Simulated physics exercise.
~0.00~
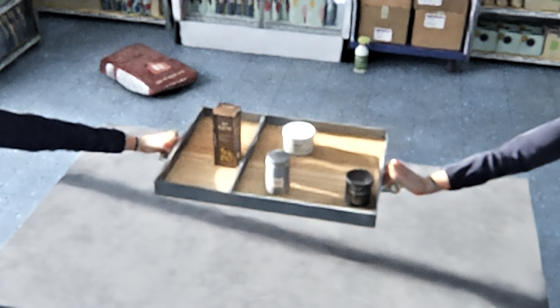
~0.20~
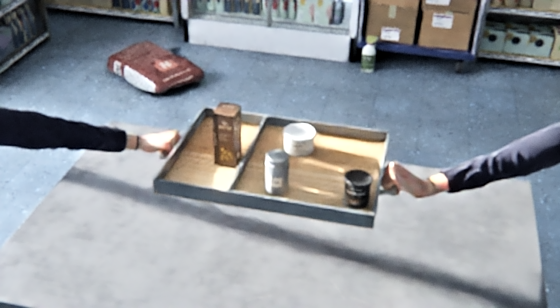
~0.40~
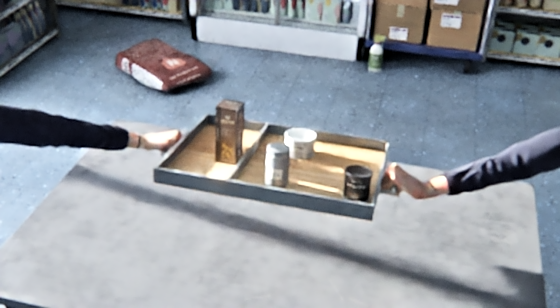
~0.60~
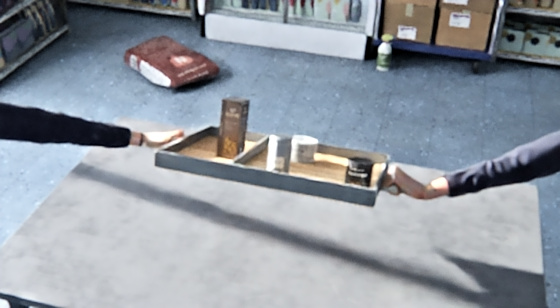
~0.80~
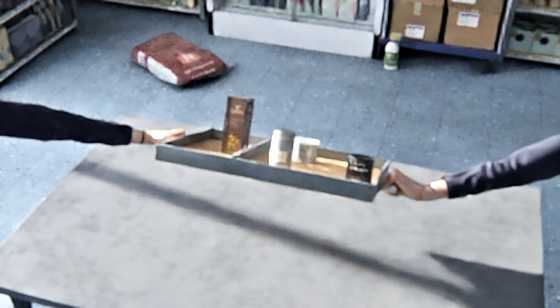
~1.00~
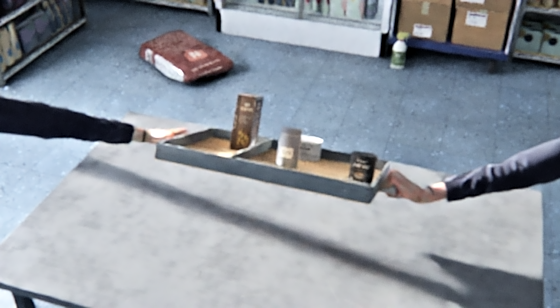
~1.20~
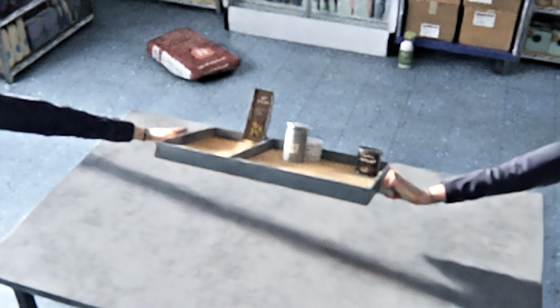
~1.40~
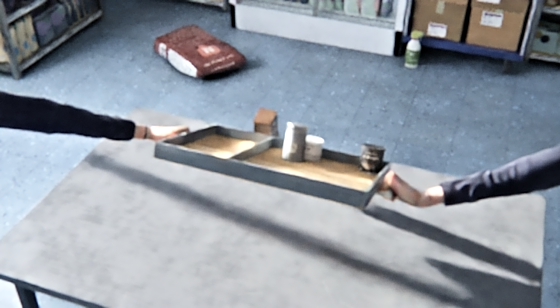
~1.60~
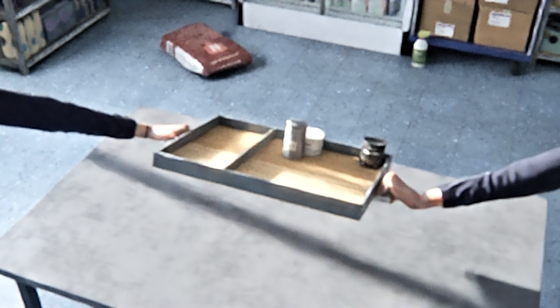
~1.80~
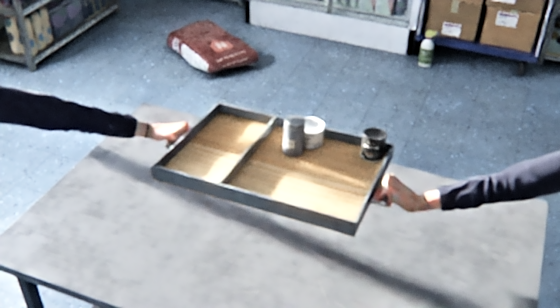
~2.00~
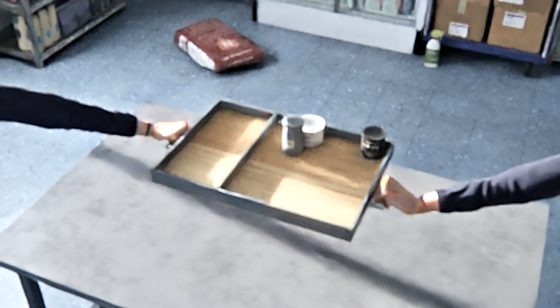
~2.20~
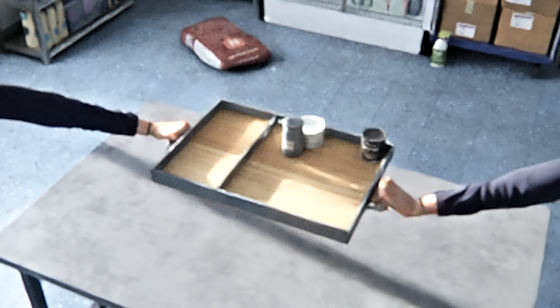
A tray held by two hands tips away, dropping its brown carton, then levels.
